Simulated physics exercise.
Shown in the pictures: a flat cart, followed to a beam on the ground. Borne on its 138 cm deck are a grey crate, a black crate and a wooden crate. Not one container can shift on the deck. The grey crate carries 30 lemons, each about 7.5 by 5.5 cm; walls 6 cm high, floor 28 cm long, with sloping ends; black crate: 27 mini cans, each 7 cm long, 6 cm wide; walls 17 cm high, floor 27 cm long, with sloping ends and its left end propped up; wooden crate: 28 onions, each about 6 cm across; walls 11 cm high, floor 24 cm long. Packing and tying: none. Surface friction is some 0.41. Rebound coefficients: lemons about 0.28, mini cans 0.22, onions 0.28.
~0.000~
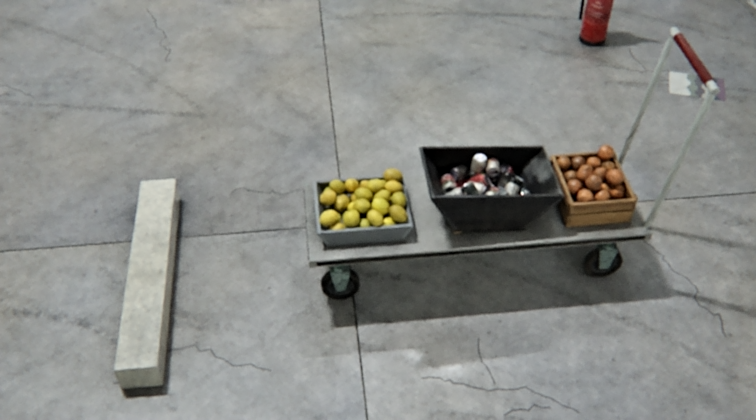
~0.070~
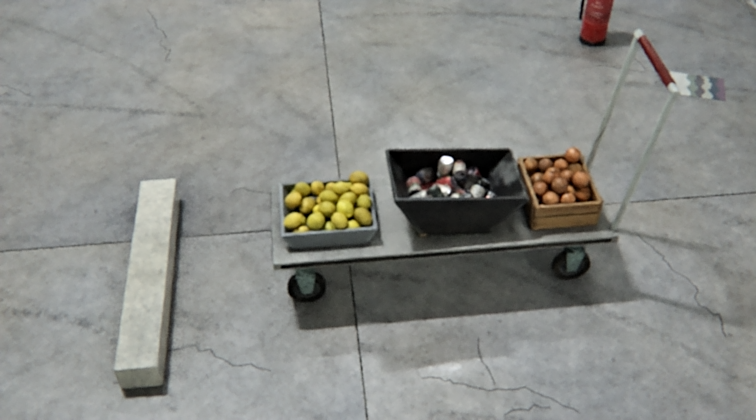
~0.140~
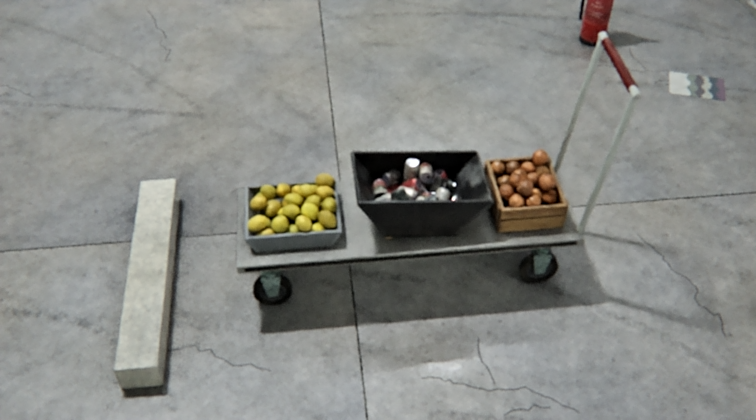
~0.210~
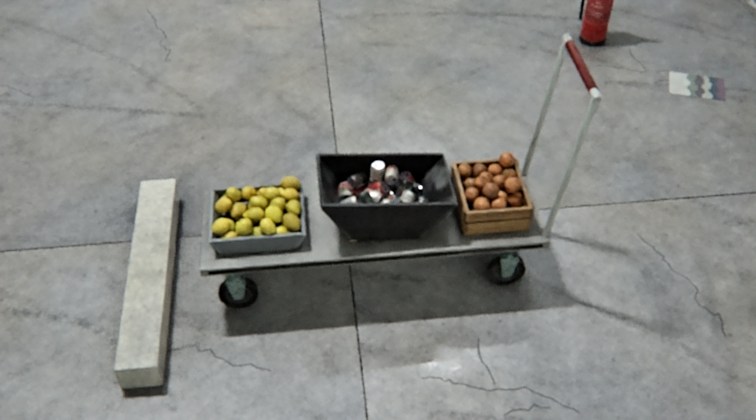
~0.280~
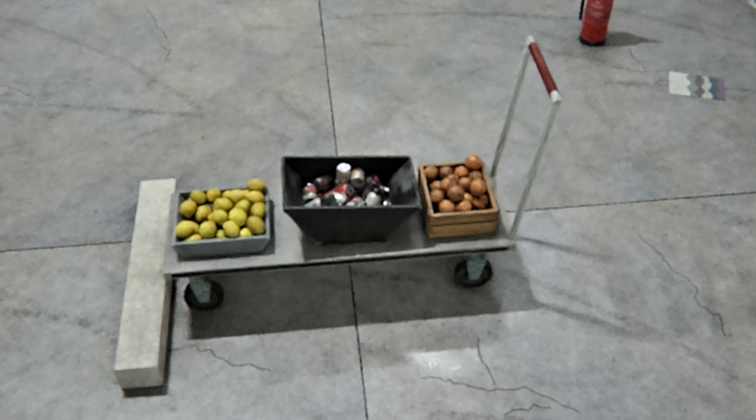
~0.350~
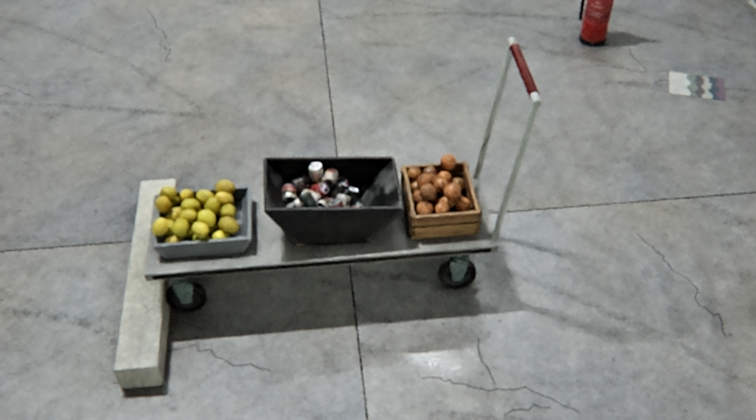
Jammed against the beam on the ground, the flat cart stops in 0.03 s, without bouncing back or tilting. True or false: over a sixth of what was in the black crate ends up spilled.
False.
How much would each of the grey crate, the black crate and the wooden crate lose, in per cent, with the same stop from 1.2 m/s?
Grey crate 10 %, black crate 0 %, wooden crate 0 %.
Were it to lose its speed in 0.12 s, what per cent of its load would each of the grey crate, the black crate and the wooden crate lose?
You'd end up with grey crate at 20 %, black crate at 0 % and wooden crate at 0 %.
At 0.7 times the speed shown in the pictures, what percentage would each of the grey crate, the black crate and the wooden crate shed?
Grey crate 10, black crate 0, wooden crate 0 per cent.
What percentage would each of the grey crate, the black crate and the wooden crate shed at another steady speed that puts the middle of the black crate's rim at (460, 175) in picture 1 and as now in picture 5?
Grey crate 10 %, black crate 0 %, wooden crate 0 %.
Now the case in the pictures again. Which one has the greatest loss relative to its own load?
Grey crate.
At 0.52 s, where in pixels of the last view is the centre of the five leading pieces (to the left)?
About (138, 219).
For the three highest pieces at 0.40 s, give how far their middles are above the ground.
Mean height: Some 50 cm.
After 0.40 s, the grey crate is down by 2 of 30, the black crate has all 27 and the wooden crate has all 28.
After 0.52 s, the grey crate is down by 6 of 30, the black crate has all 27 and the wooden crate is down by 2 of 28.
After 0.75 s, the grey crate is down by 9 of 30, the black crate has all 27 and the wooden crate is down by 2 of 28.
Final count (at 1.25 s), the grey crate is down by 9 of 30, the black crate has all 27 and the wooden crate is down by 2 of 28. Asked share, 0 of 27, 0 per cent.
